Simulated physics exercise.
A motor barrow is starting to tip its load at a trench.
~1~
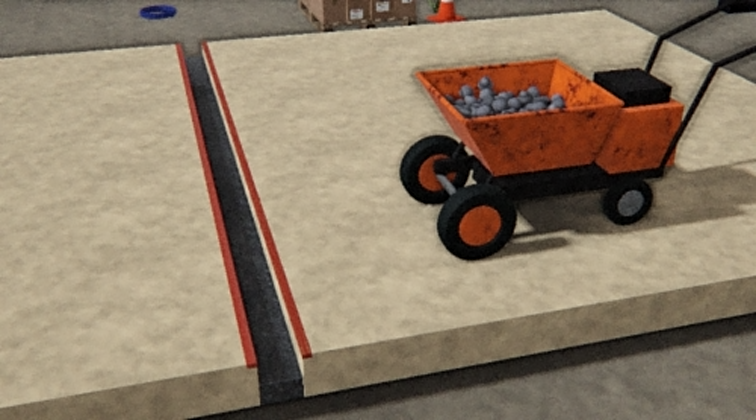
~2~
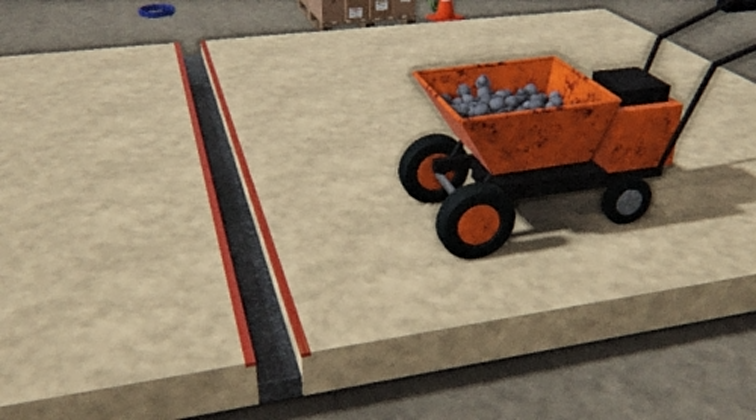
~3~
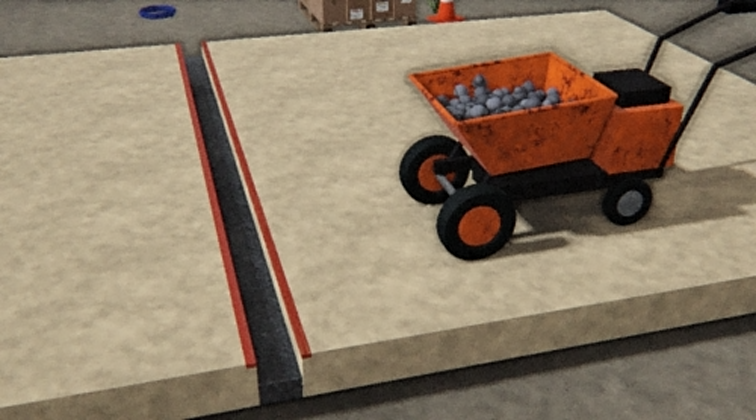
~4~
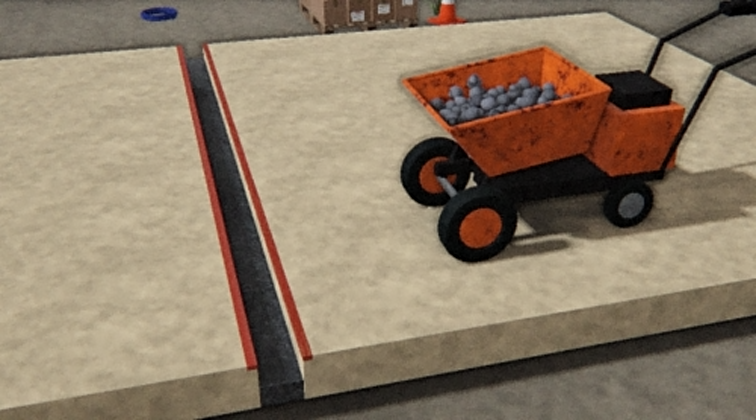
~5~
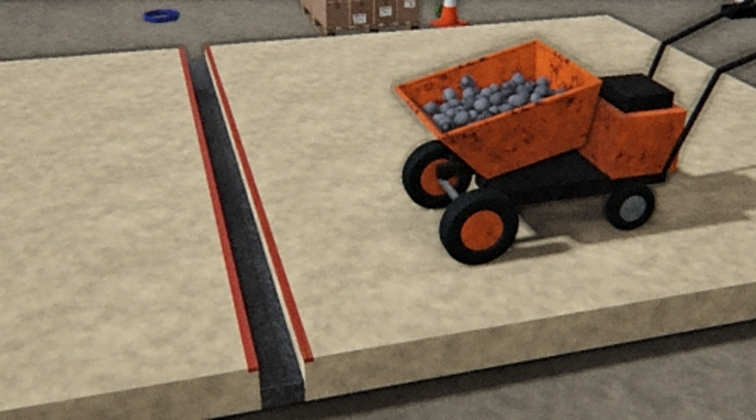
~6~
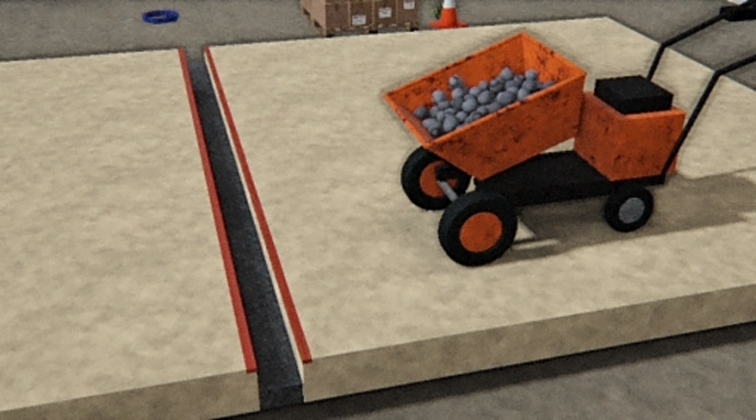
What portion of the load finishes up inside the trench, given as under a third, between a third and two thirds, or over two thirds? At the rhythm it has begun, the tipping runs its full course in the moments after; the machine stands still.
What ends in the trench is going to be under one-third of the load.
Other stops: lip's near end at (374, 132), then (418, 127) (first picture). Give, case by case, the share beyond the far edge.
About 40 % and about 10 %.
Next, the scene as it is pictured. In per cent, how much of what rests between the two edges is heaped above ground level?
0 per cent, near enough.
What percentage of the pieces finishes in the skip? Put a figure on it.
It ends up near 20 per cent.
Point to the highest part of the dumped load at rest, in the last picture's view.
Summit once settled: About (320, 226).
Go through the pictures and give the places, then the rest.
Lip of the skip near (464, 122), level; top of the load near (510, 115), round cobbles; first edge of the trench near (294, 314); far edge near (242, 323), the trench under half as wide as the skip, and about half as deep as wide, in the first picture.
Lip of the skip near (461, 121), level; top of the load near (508, 114), in the second picture.
Lip of the skip near (456, 124), tipped barely; top of the load near (509, 102), in the third picture.
Lip of the skip near (449, 130), tipped a little; top of the load near (523, 103), in the fourth picture.
Lip of the skip near (440, 138), tipped a little; top of the load near (516, 101), in the fifth picture.
Lip of the skip near (427, 147), tipped clearly; top of the load near (529, 87); first edge of the trench near (294, 319); far edge near (242, 328), in the sixth picture.
Shortly afterwards, skip tipped steeply; the whole lot in the skip.
Next, skip tipped right over; the bulk in the skip; a little short of the trench.
Some moments later, skip tipped right over; near a quarter in the skip; near two thirds short of the trench; a little in or heaped over the trench.
In the end, skip tipped right over; near a quarter in the skip; near two thirds short of the trench; a little in or heaped over the trench; none at all beyond it.
